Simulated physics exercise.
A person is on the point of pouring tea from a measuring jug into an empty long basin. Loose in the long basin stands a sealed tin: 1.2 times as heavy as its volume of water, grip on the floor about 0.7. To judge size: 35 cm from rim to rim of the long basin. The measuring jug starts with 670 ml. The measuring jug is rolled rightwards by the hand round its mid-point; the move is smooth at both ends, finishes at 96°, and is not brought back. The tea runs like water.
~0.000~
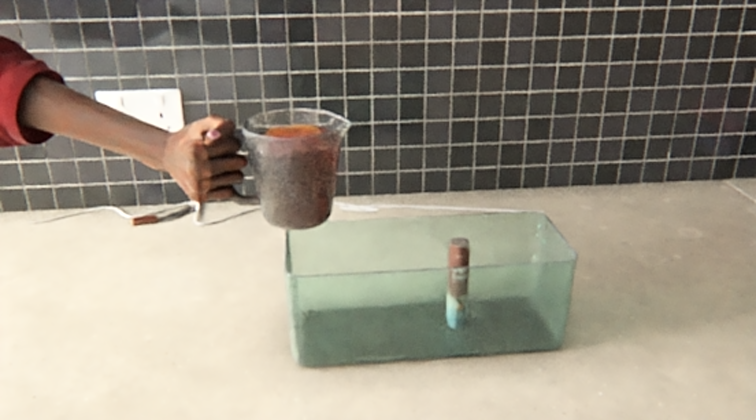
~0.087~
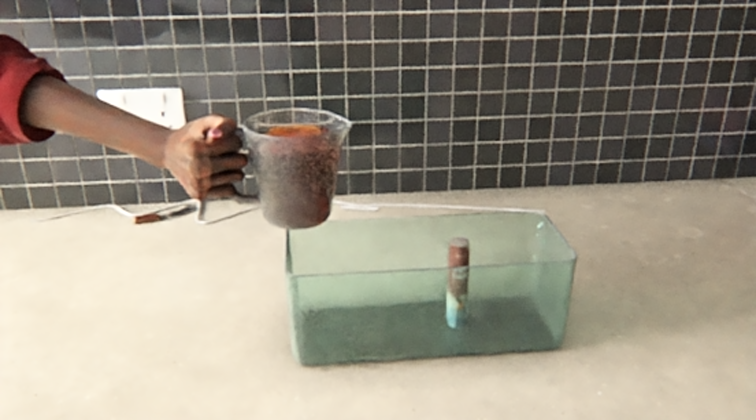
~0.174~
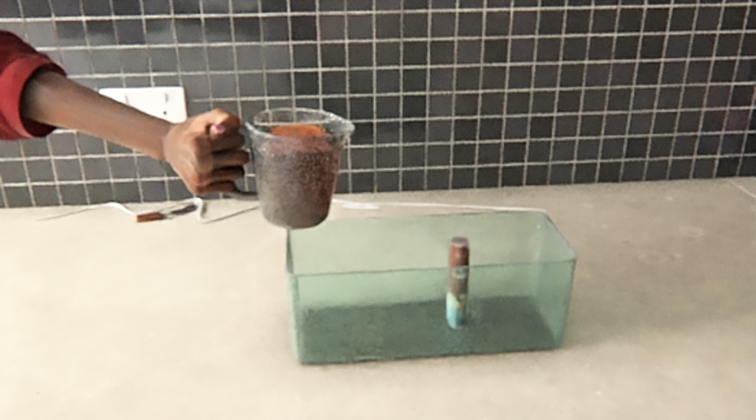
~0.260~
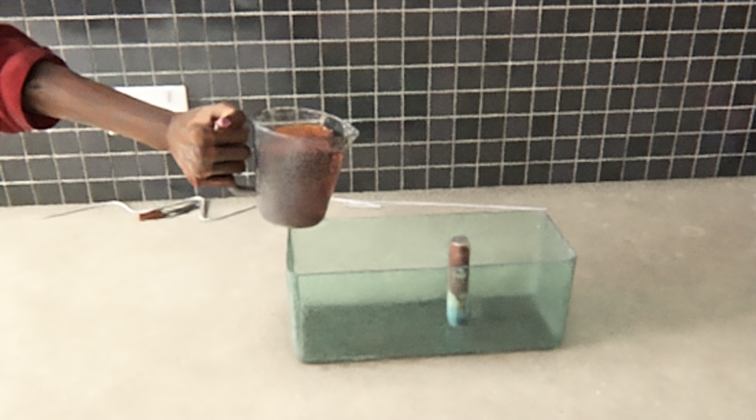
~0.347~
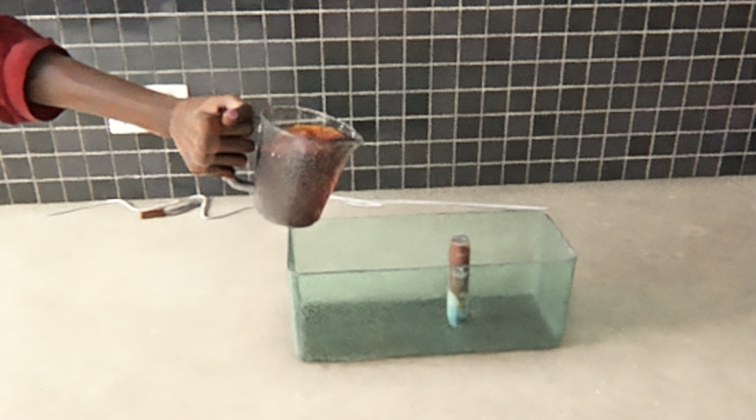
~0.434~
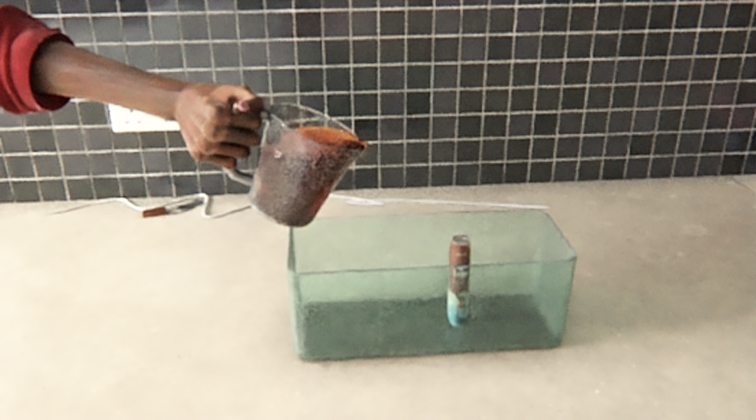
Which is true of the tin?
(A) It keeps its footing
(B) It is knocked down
The answer is A.
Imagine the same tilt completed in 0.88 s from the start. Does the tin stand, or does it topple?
Outcome - the tin remains standing.
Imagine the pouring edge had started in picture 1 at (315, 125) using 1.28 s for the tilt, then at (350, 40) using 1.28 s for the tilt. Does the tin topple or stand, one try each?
Try 1: Still standing; try 2: Still standing.
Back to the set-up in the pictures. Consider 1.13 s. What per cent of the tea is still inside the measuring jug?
About 20 percent.
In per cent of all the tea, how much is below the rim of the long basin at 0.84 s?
I'd put it near 18 percent.
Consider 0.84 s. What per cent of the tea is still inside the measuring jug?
Roughly 66 per cent.
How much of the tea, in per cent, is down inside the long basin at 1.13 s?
70 per cent, give or take a little.
After 0.84 s the tilt is 70° and 65 per cent is still to pour; the tin stands where it began.
After 1.13 s the tilt is 93° and 20 per cent is still to pour; the tin stands where it began.
After 1.44 s the tilt is 96° and 2 per cent is still to pour; the tin stands where it began.
After 1.78 s the tilt is 96° and 0 per cent is still to pour; the tin stands where it began.
In the end the tin stands where it began.
